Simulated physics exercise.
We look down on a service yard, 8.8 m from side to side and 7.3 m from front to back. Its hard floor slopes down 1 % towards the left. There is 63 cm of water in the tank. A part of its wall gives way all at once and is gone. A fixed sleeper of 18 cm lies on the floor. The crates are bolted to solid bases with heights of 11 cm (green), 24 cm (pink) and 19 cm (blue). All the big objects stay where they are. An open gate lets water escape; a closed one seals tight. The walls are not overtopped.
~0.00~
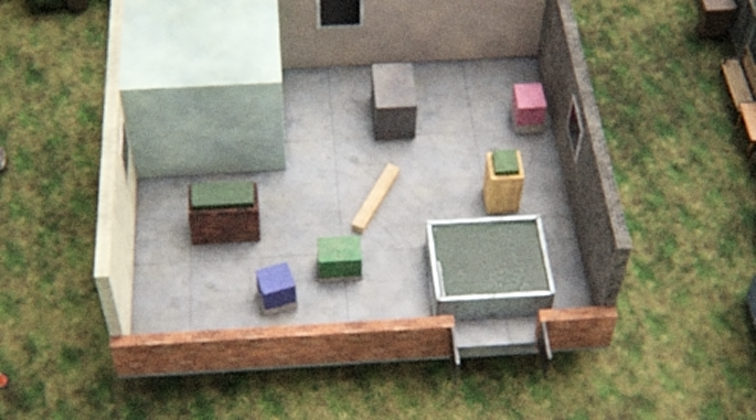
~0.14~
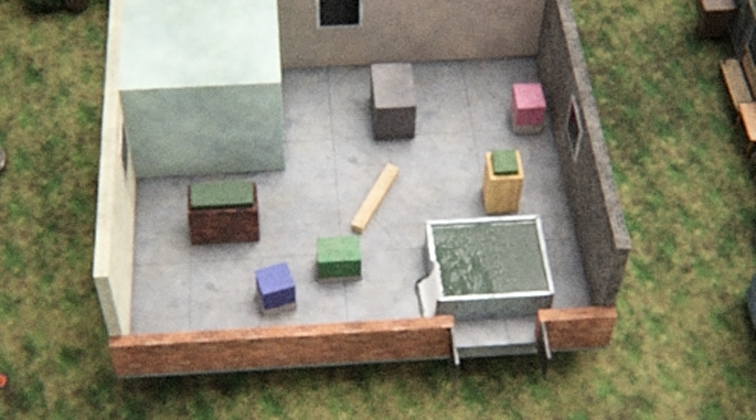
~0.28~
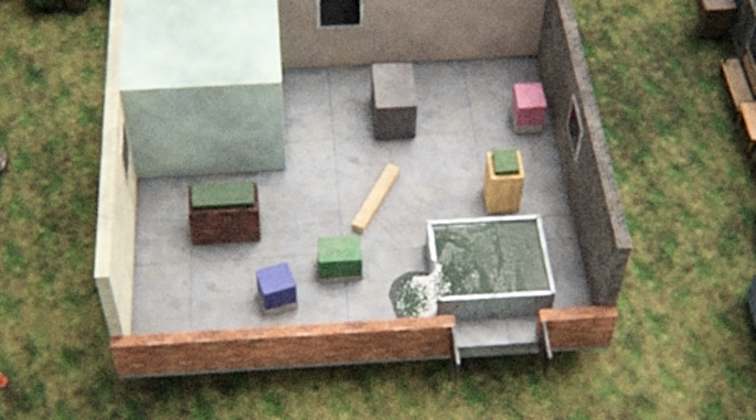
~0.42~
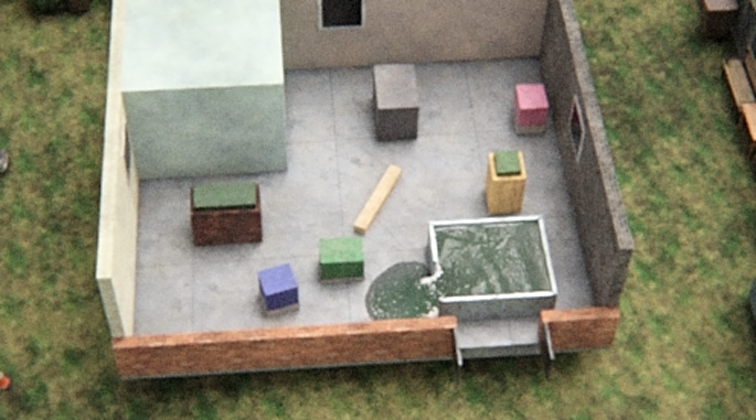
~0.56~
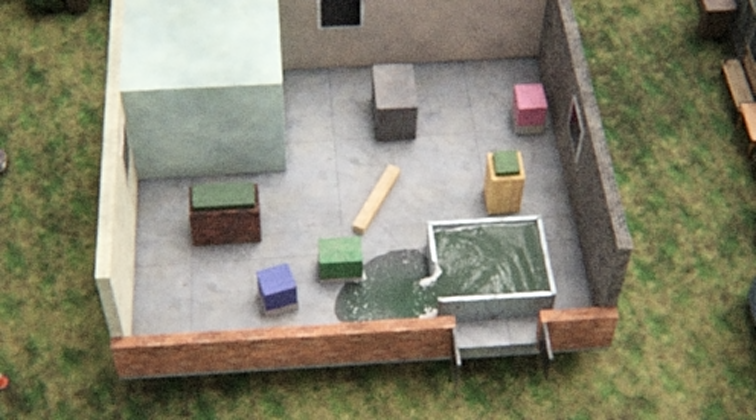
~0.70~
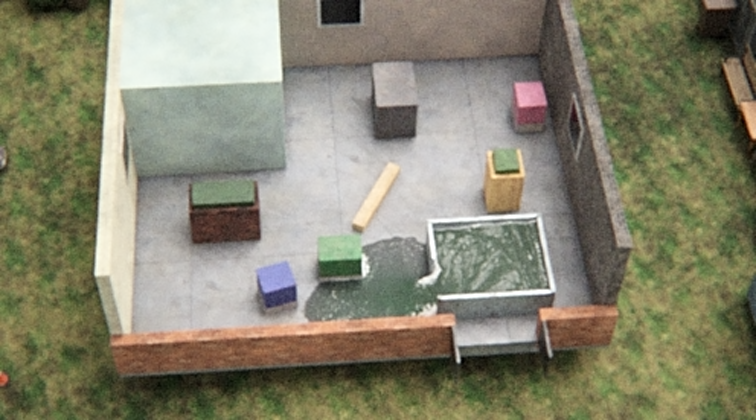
Dark green water lies still in a pale-rimmed tank at the lower right of a walled yard, seen from high above. Around it on the grey floor stand green, blue, pink and dark grey blocks, a yellow stand, a brick planter, a loose plank and a big pale green box. Part of the tank's left side gives way, and water pours out, spreading leftward past the green block towards the blue one.
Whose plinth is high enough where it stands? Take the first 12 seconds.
One by one: The green crate gets wet; the pink crate escapes dry; the blue crate is wetted.
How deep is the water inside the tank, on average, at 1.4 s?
Some 44 cm.
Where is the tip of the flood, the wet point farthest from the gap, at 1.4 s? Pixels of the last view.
Near (208, 351).
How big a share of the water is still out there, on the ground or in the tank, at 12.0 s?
About 100 per cent.
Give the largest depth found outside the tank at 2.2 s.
About 36 cm.
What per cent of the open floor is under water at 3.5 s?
Near 40 per cent is wet.
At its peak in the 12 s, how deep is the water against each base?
In cm: Green 18, pink 3, blue 32.
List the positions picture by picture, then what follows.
In the first picture, still water, 63 cm deep, in the tank at (489, 259).
In the second picture, water pours out at (436, 294) and has run 0.5 m, to (422, 281); deepest outside 19 cm, 63 cm at the tank's back.
In the third picture, the front is at (396, 285), 0.8 m from the gap at (436, 294); 0.8 m2 of floor is under water; 63 cm left at the back of the tank.
In the fourth picture, water pours out at (438, 296) and has run 1.3 m, to (369, 301); deepest outside 32 cm, 63 cm at the tank's back.
In the fifth picture, the front is at (340, 313), 1.9 m from the gap at (437, 295); 2.9 m2 of floor is under water; 61 cm left at the back of the tank.
In the sixth picture, the front is at (312, 318), 2.4 m from the gap at (437, 293); 3.8 m2 of floor is under water; 55 cm left at the back of the tank.
After 1.4 s water covers 15 % of the floor and is deepest (32 cm) near (424, 305); green plinth reached, pink plinth not reached, blue plinth reached.
After 2.2 s water covers 25 % of the floor and is deepest (36 cm) near (131, 356); green plinth reached, pink plinth not reached, blue plinth reached.
After 3.5 s water covers 40 % of the floor and is deepest (30 cm) near (131, 356); green plinth reached, pink plinth not reached, blue plinth reached.
After 7.0 s water covers 55 % of the floor and is deepest (20 cm) near (138, 178); green plinth reached, pink plinth reached, blue plinth reached.
After 12.0 s water covers 80 % of the floor and is deepest (12 cm) near (131, 356); highest at the green plinth 18 cm, highest at the pink plinth 3 cm, highest at the blue plinth 32 cm.
